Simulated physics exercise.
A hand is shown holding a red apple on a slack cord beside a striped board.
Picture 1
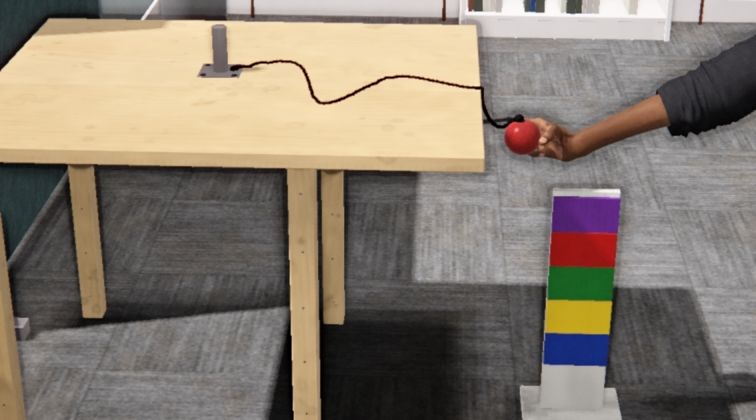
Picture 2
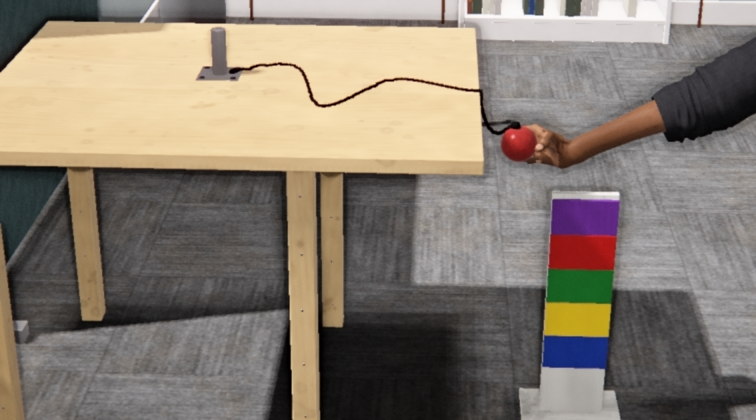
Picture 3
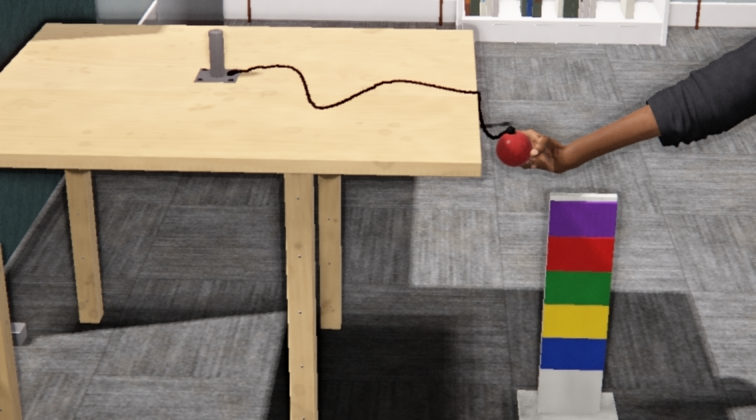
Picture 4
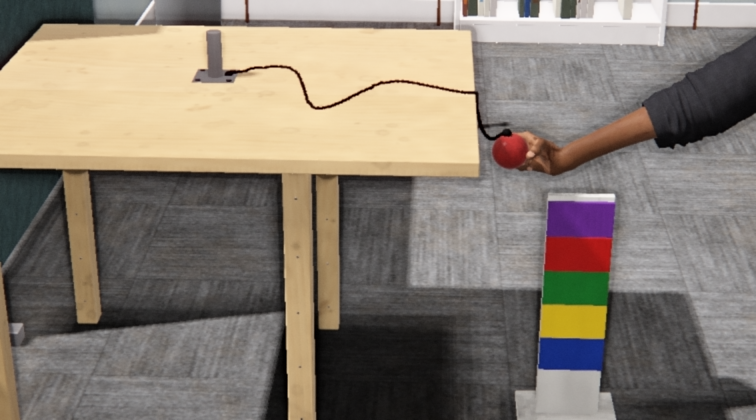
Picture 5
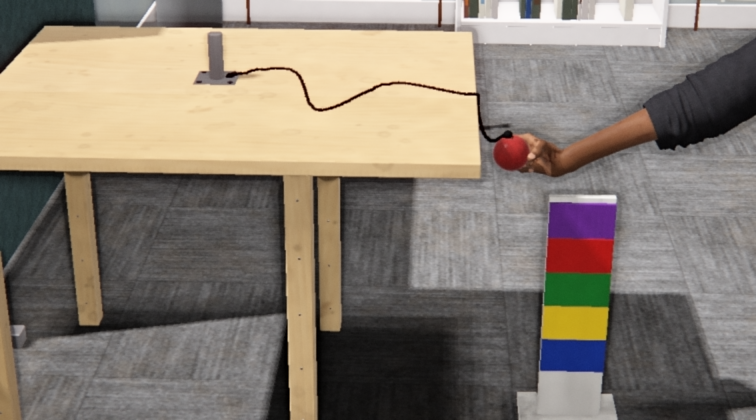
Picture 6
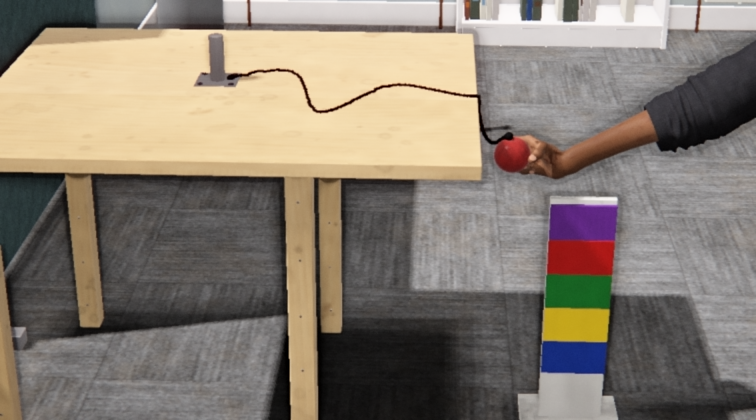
A hand holding a red apple on a slack cord lowers slightly beside a table, above a board with coloured stripes.
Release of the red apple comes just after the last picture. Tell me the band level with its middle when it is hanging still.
That is the yellow band.
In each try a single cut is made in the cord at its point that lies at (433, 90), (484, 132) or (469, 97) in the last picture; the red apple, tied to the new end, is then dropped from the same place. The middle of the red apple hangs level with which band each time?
Each try in turn: Purple; green; red.
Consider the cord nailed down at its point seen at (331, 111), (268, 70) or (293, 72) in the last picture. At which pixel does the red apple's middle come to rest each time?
In order of the tries: About (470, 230), about (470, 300), about (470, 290).
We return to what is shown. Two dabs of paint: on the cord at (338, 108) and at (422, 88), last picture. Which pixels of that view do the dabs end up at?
The first settles around (450, 91), the second around (470, 180).
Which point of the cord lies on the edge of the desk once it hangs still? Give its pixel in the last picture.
Roughly (356, 99).
A little later, apple near (437, 306); level with yellow.
Next, apple near (490, 304); level with yellow.
When it is over, apple near (465, 309); level with yellow. Its centre hangs level with the yellow band.
